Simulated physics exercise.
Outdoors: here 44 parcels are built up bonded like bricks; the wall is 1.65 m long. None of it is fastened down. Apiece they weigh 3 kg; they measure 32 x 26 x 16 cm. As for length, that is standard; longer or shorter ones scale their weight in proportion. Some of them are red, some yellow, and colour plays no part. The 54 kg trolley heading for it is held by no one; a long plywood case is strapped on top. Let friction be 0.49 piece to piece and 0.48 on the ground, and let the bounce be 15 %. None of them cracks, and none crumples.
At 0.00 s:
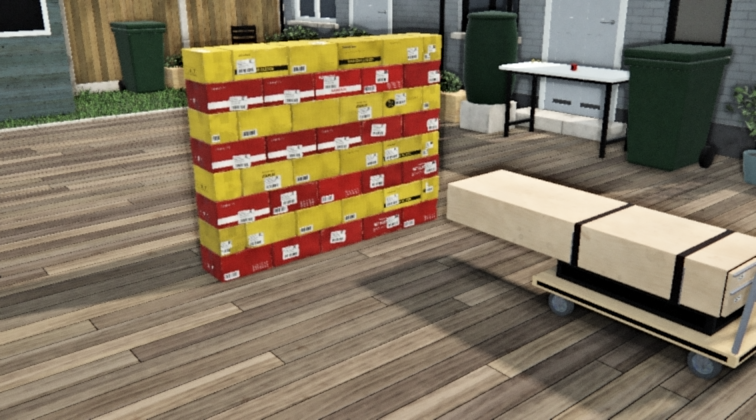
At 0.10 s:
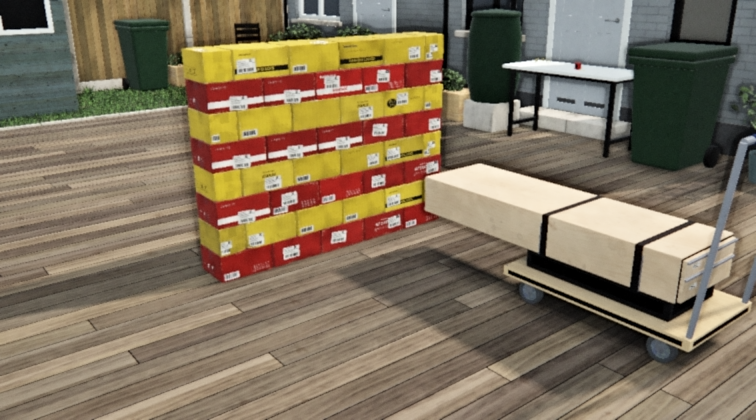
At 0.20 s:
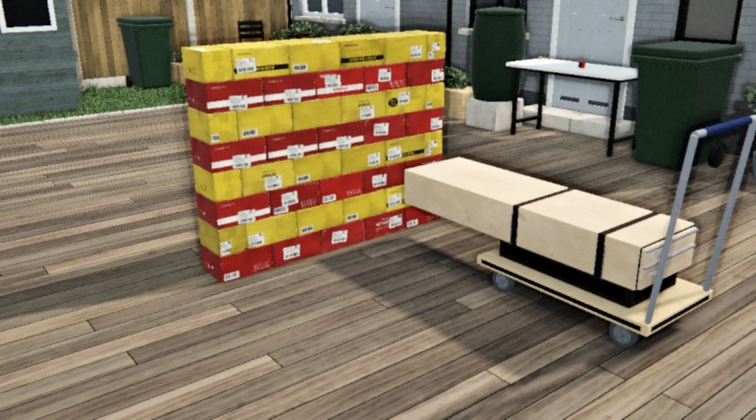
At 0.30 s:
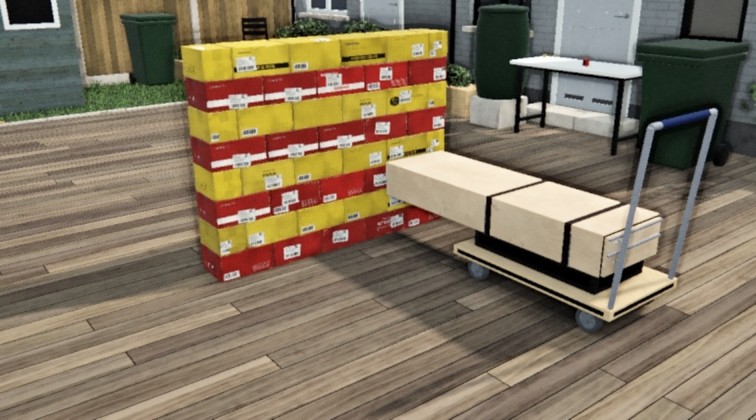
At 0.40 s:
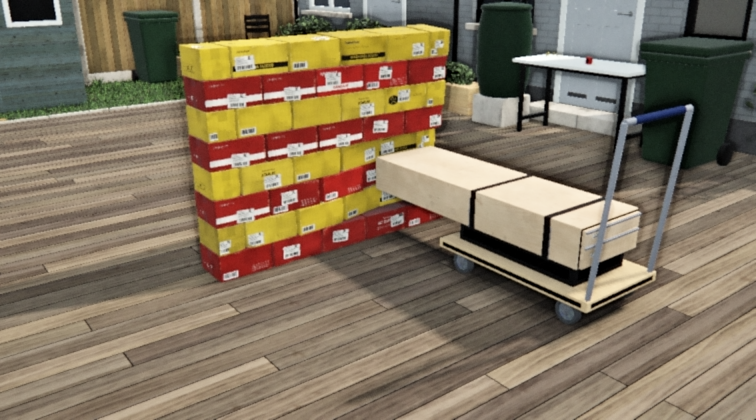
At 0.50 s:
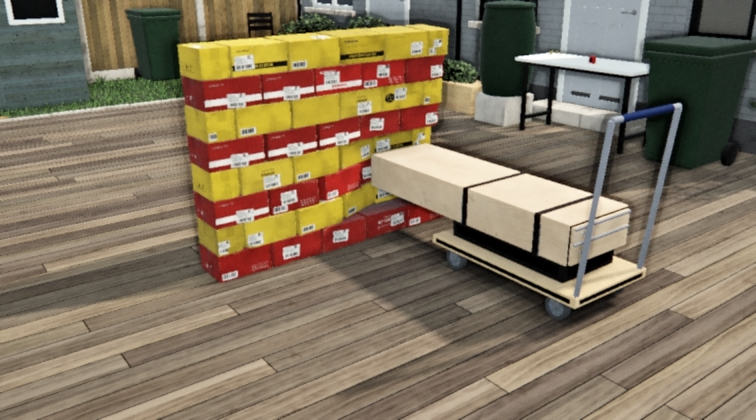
A wall of red and yellow boxes stood on wooden decking as a flat trolley carrying a long pale block rolled in from the right, and the block pushed into the wall, shoving some boxes back.
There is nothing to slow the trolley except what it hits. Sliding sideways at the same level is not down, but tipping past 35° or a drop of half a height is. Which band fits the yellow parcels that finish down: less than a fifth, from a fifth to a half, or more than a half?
More than a half.
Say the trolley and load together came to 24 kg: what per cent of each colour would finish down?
Share down - red: 0; yellow: 0 (per cent).
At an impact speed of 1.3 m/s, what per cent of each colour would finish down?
Result - red: 0%; yellow: 0%.
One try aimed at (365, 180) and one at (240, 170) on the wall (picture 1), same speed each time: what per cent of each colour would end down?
You'd get red at 0 followed by 0, and yellow at 0 followed by 10 percent.
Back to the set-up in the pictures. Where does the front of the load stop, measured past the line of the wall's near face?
About 20 centimetres.
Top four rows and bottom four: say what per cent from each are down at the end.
The top part comes to 90 per cent, the bottom part to 50 per cent.
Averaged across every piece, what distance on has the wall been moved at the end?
65 cm or so.
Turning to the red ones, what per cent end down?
Red: 60 per cent.
By 2.24 s, load 21 cm past the wall's line, stopped; none of the 24 yellow parcels down (0 of 44 in all colours); top yellow parcel tilted 23°; top red parcel tilted 23°.
By 2.72 s, load 21 cm past the wall's line, stopped; 18 of the 24 yellow parcels down (30 of 44 in all colours); top yellow parcel tilted 71°, 59 cm lower; top red parcel tilted 73°, 57 cm lower.
When it is over (4.3 s), load 21 cm past the wall's line, stopped; 18 of the 24 yellow parcels down (30 of 44 in all colours); top yellow parcel upside down; top red parcel on its side. That is 75 per cent. In pixels of the last frame, middles, top yellow parcel near (119, 184), top red parcel near (187, 184).
